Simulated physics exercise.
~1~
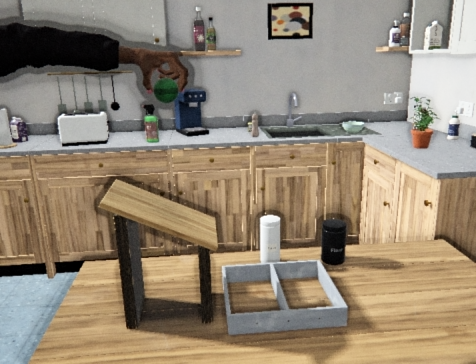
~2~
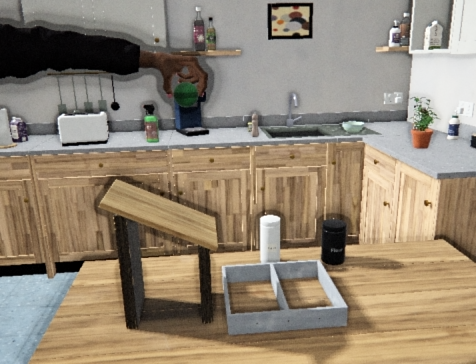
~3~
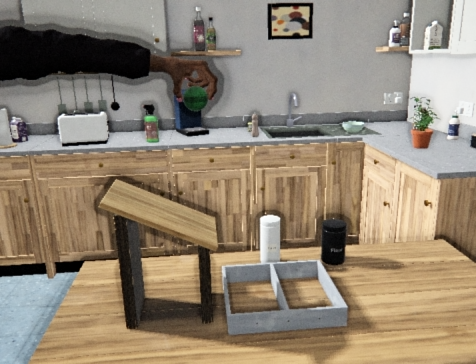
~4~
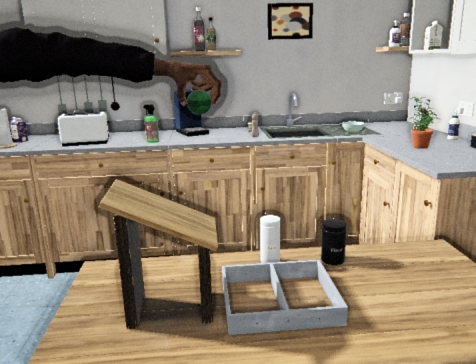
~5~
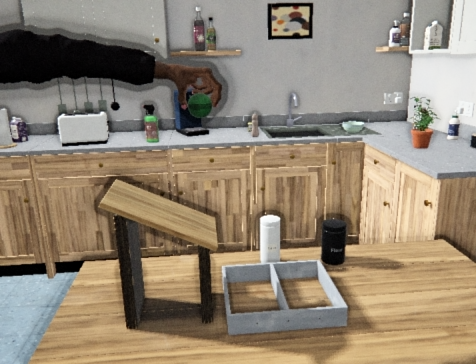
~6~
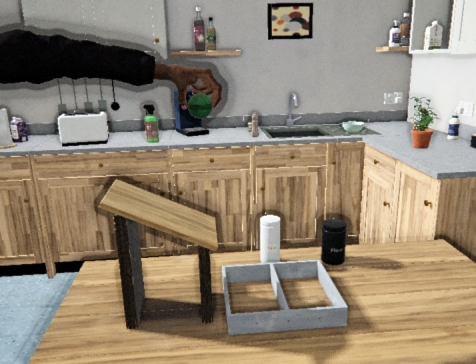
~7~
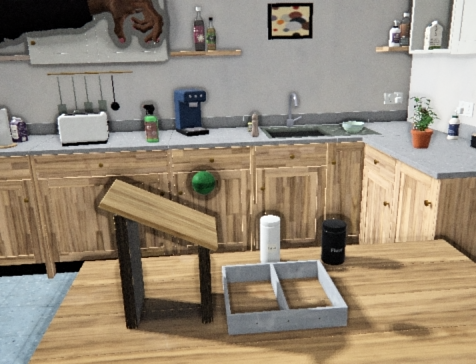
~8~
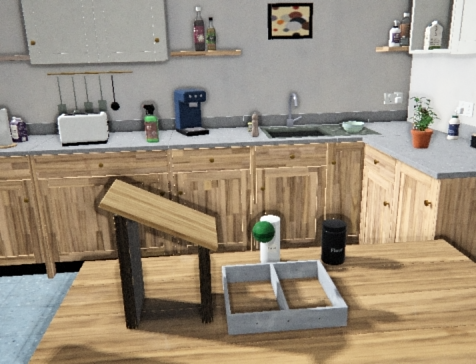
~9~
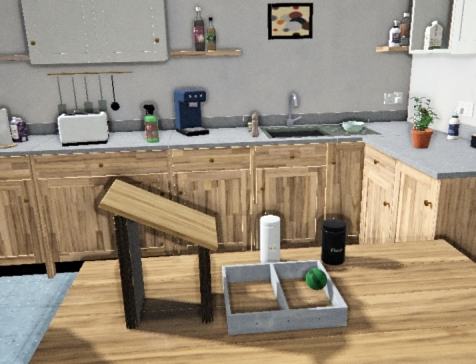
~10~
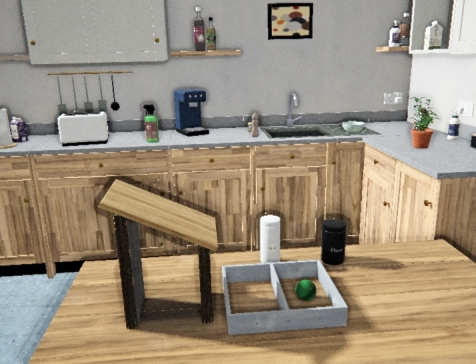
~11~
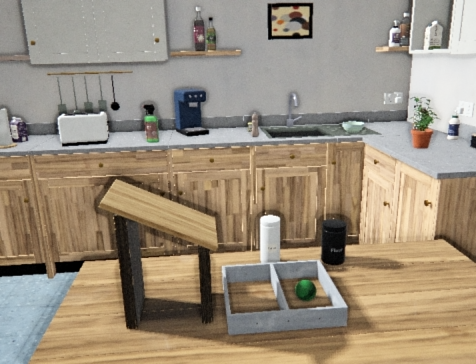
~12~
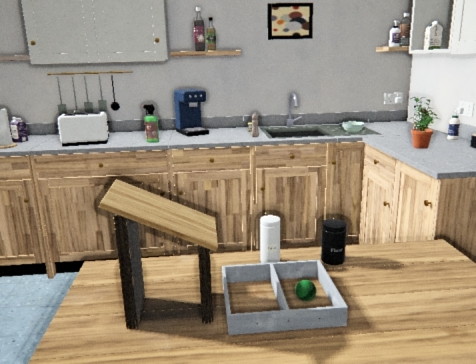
A green ball drops from a hand, bounces off the sloped board, and settles in the tray's right bay.
